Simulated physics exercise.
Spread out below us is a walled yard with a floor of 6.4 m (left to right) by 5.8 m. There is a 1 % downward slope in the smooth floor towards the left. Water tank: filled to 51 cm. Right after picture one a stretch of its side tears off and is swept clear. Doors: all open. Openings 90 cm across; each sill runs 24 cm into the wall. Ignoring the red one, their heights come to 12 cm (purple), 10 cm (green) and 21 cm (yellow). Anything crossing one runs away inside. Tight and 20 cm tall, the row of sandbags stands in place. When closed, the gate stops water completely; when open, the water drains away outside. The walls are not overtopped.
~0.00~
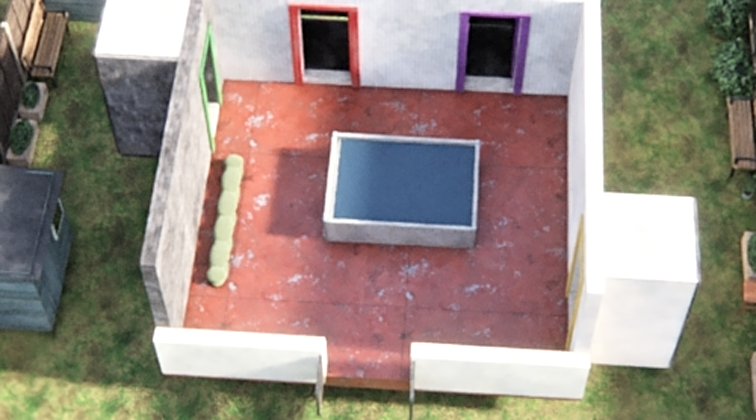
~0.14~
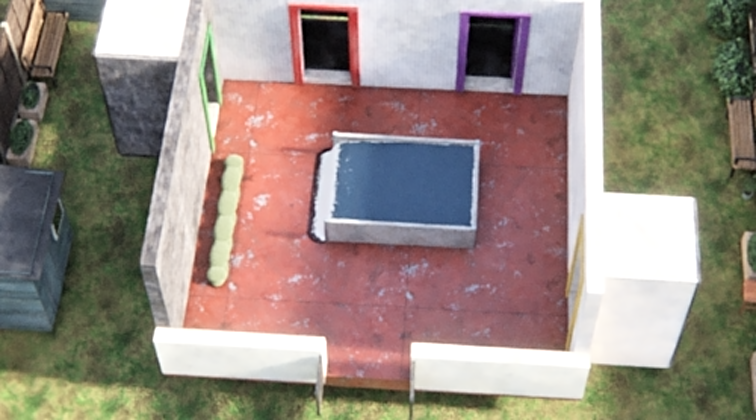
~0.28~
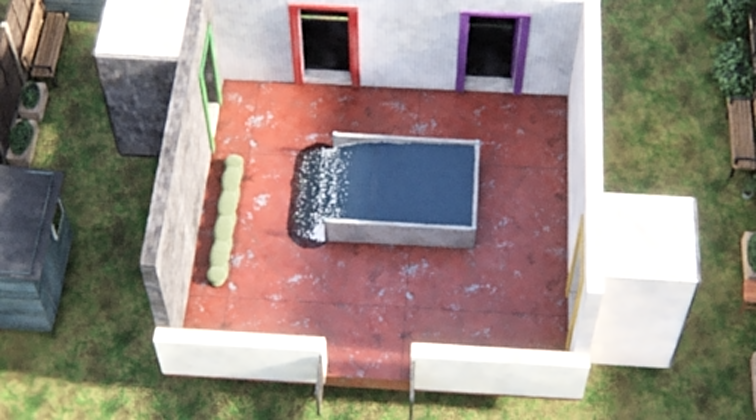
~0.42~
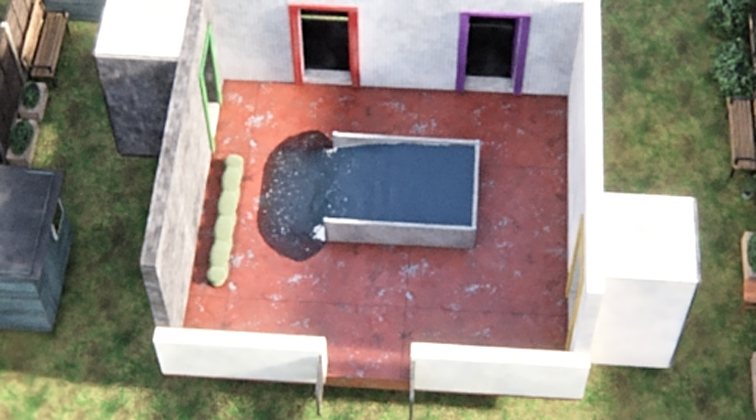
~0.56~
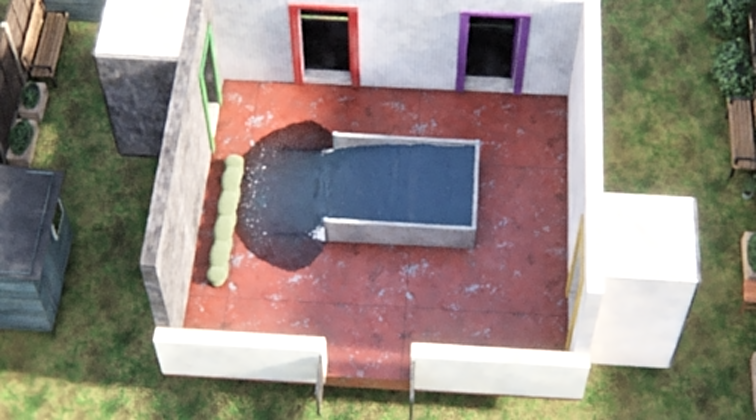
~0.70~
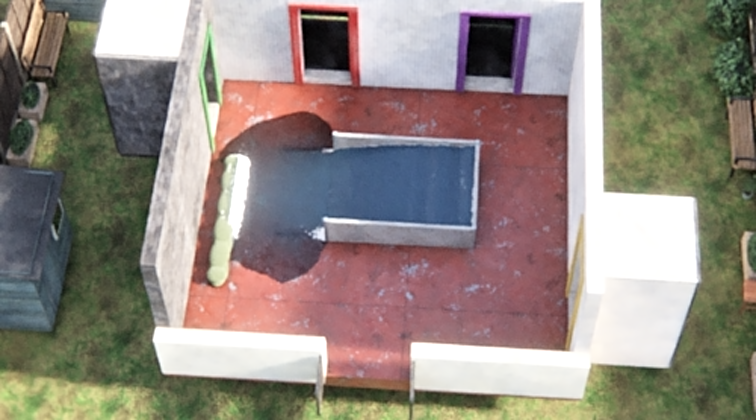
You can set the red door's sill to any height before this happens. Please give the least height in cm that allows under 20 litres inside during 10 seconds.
It would have to be roughly 6 cm high.
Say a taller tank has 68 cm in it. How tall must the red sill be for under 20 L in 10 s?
Required height: Approx. 8.0 cm.
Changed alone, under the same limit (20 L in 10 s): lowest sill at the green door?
The green door needs around 20 cm.
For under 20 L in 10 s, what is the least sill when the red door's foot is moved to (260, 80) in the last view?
About 22 cm.
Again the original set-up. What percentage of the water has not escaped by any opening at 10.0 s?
I'd put it at about 88 per cent.
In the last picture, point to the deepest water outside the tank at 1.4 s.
About (246, 194).
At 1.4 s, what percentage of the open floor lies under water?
Wet share: Near 25 %.
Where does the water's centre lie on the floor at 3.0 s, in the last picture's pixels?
My guess is close to (298, 201).
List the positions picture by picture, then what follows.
Still water, 51 cm deep, in the water tank at (403, 183); the red door at (326, 49) is dry, in the first picture.
Water pours out at (333, 190) and has run 0.3 m, to (313, 235); about 7 cm deep outside, 51 cm at the back, in the second picture.
The front is at (293, 231), 0.6 m from the gap at (333, 191); 1.2 m2 of floor is wet, 51 cm left at the back, in the third picture.
The front is at (262, 223), 1.2 m from the gap at (333, 191); 2.5 m2 of floor is wet, 51 cm left at the back, in the fourth picture.
Water pours out at (333, 192) and has run 1.7 m, to (236, 216); about 6 cm deep outside, 51 cm at the back, in the fifth picture.
The front is at (228, 159), 2.0 m from the gap at (333, 192); 4.6 m2 of floor is wet, 49 cm left at the back; 1.1 m in a straight line remain to the red door at (326, 49), in the sixth picture.
After 1.4 s water covers 25 % of the floor, deepest (34 cm) near (246, 194); it has not reached the red door.
After 3.0 s water covers 40 % of the floor, deepest (35 cm) near (223, 88); 8 cm at the red door, 0 litres in over its 11 cm sill.
After 10.0 s water covers 95 % of the floor, deepest (10 cm) near (480, 240); 6 cm at the red door, 0 litres in over its 11 cm sill.
At the red door as built, the water arrived by 2.8 s and peaked near 10 cm at 4.8 s.
With a sill of 5 cm, 31 litres would have come in within the 10 s; with 7 cm, 11 litres. So under 20 litres takes about 6 cm.
